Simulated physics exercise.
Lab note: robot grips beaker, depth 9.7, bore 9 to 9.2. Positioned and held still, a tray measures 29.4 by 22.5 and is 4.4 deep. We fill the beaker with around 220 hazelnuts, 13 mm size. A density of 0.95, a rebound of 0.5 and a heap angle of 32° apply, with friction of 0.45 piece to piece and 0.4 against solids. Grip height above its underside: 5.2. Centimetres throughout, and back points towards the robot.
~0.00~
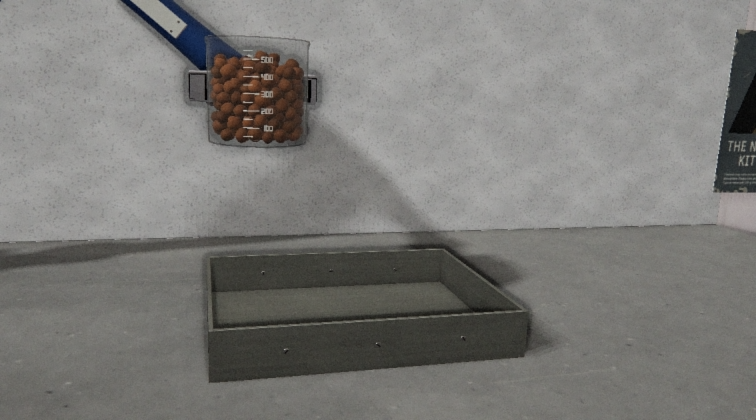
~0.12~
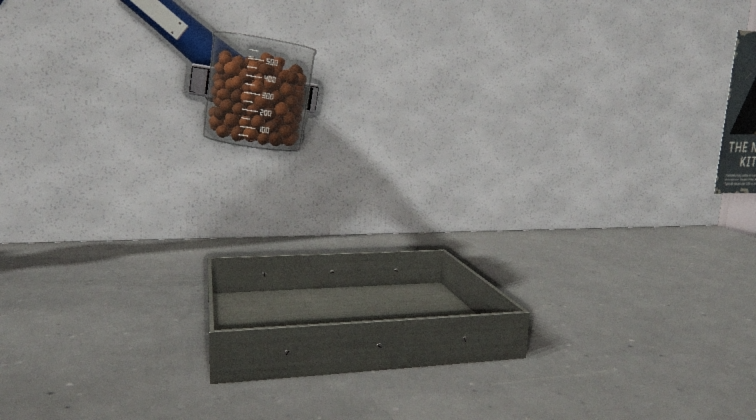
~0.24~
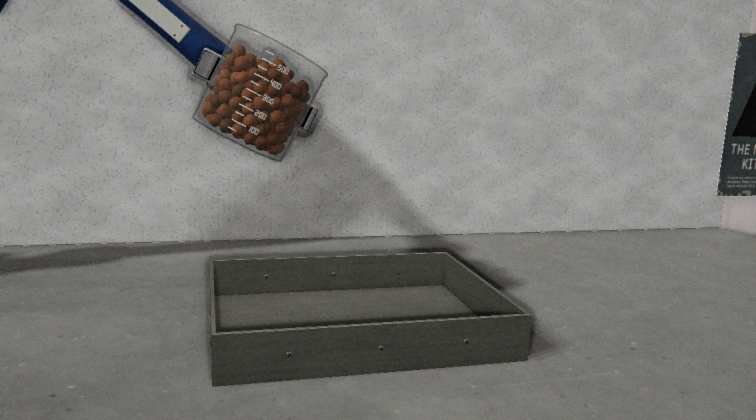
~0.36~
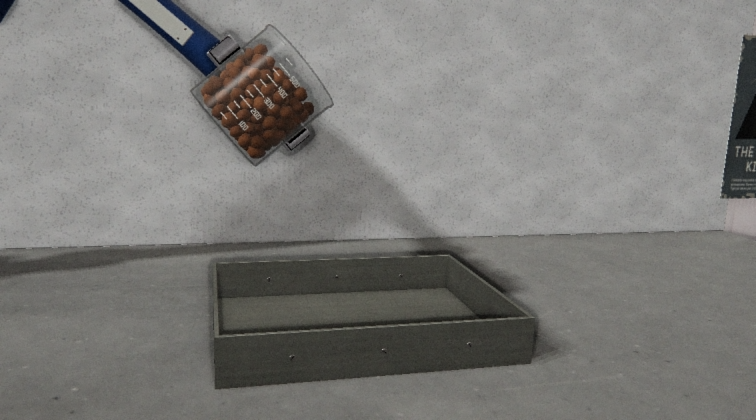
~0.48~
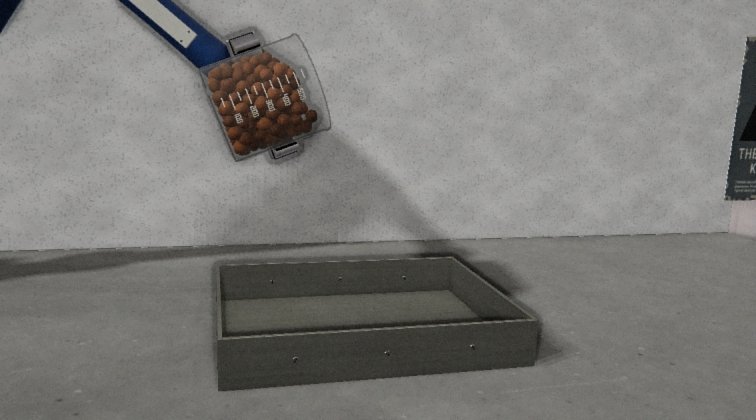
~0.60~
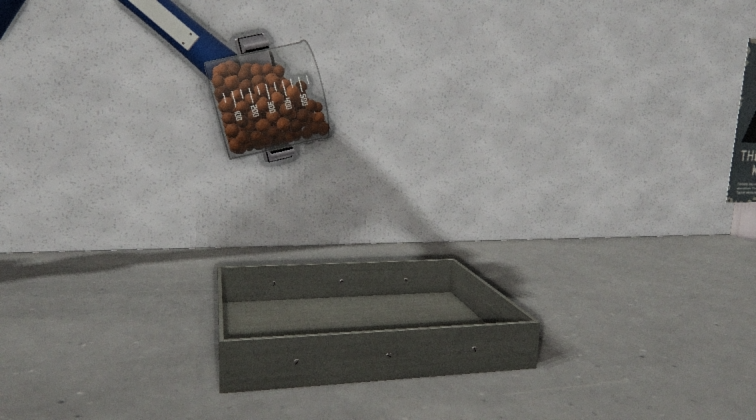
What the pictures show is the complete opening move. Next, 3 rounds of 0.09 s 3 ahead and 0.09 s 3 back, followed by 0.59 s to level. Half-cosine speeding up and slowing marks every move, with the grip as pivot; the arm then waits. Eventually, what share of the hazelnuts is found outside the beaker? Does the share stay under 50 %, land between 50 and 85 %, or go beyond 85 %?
It lands between 50 and 85 %.
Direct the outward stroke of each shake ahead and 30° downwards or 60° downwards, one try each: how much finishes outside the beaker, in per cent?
First try some 40 %, second try some 20 %.
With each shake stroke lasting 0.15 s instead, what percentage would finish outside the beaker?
The share would be near 40 %.
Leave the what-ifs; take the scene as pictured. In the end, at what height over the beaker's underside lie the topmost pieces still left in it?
About 6.0 cm.
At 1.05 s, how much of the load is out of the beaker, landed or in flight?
About 45 in a hundred parts are out by then.
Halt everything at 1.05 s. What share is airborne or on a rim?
Some 13 percent.
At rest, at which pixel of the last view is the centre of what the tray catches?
(435, 323).
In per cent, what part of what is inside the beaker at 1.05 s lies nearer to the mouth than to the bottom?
Close to 45 in a hundred.
After 1.05 s, tilted 76° forward, highest piece 26 above the table; 126 in the beaker, 69 in the tray, 30 in flight or on a rim.
After 1.50 s, tilted 24° forward, highest piece 27 above the table; 127 in the tray, 95 in the beaker, 3 on the table or floor.
After 1.93 s, level, highest piece 25 above the table; 127 in the tray, 95 in the beaker, 3 on the table or floor.
After 2.98 s, level, highest piece 25 above the table; 127 in the tray, 95 in the beaker, 3 on the table or floor.
In the end, 127 in the tray, 95 in the beaker, 3 on the table or floor. That is 58 % outside the beaker.
